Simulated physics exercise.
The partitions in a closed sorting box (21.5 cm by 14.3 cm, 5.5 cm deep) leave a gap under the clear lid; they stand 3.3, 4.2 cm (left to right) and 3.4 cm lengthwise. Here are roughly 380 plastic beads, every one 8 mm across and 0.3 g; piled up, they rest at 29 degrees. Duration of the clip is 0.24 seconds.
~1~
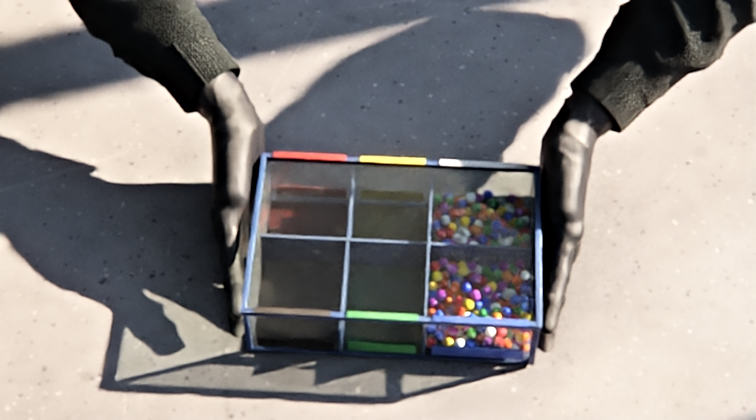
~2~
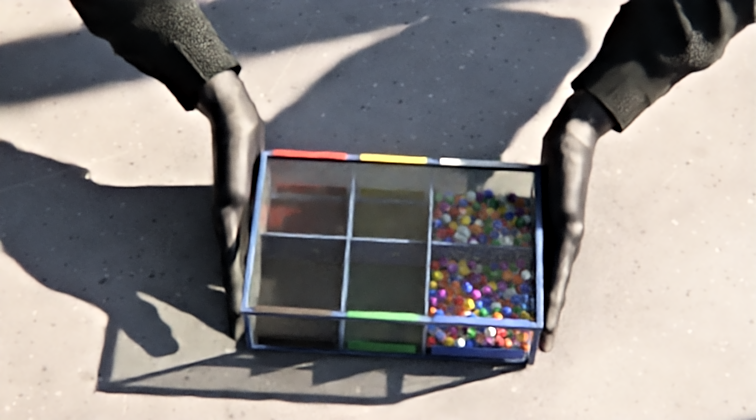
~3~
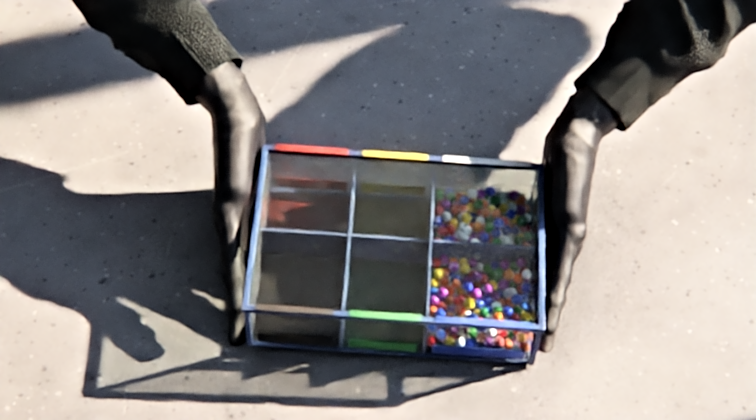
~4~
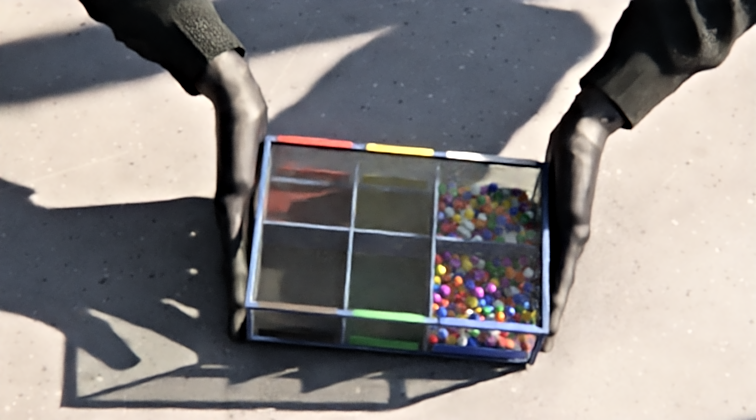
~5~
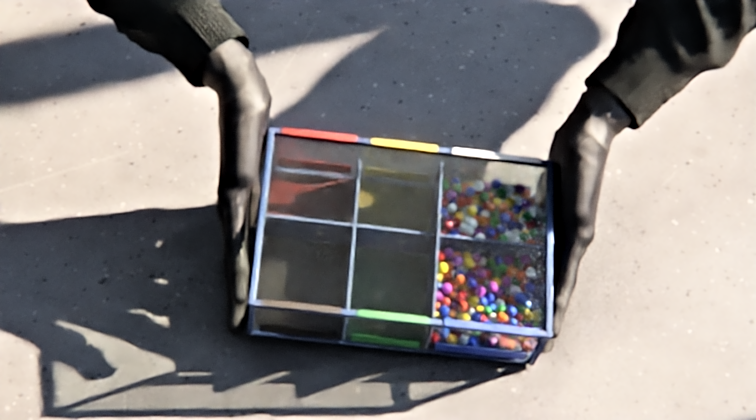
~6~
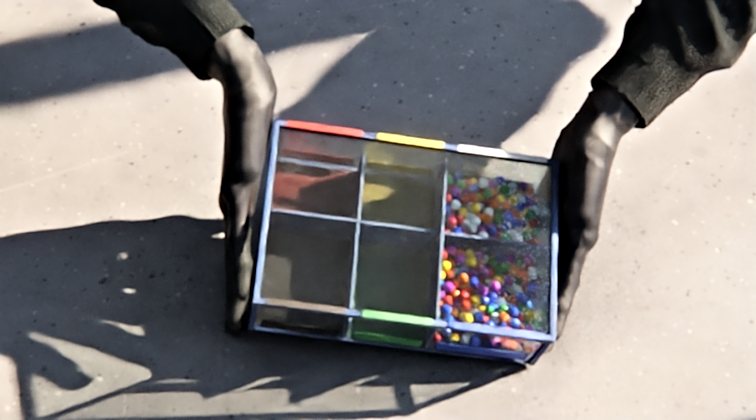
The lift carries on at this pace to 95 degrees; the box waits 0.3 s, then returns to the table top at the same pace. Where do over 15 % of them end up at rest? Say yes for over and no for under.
Red: No; blue: Yes; green: No; yellow: No; white: Yes; black: No.
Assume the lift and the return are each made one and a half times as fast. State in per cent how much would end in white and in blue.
Then white would get 30 per cent, while blue would get 70 per cent.
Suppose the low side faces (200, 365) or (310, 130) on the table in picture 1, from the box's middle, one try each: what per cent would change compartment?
First try: Around 25 percent; second try: Around 30 percent.
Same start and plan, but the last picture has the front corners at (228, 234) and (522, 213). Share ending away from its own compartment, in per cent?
Near 30 %.
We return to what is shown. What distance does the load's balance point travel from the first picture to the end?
Net shift: Approx. 2.0 cm.
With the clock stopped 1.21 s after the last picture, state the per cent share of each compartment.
Red 0; blue 65; green 0; yellow 0; white 35; black 0.
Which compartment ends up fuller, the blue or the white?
Result: Blue has more.
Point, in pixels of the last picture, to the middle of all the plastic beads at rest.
My guess is close to (498, 293).
Then, 1.21 s after the last picture, tilt 95 degrees; blue 65 %, white 35 %.
Then, 2.02 s after the last picture, tilt 49 degrees; blue 70 %, white 30 %.
Then, 2.85 s after the last picture, tilt 0 degrees; blue 70 %, white 30 %.
In the end, red 0 %, blue 70 %, green 0 %, yellow 0 %, white 30 %, black 0 %.
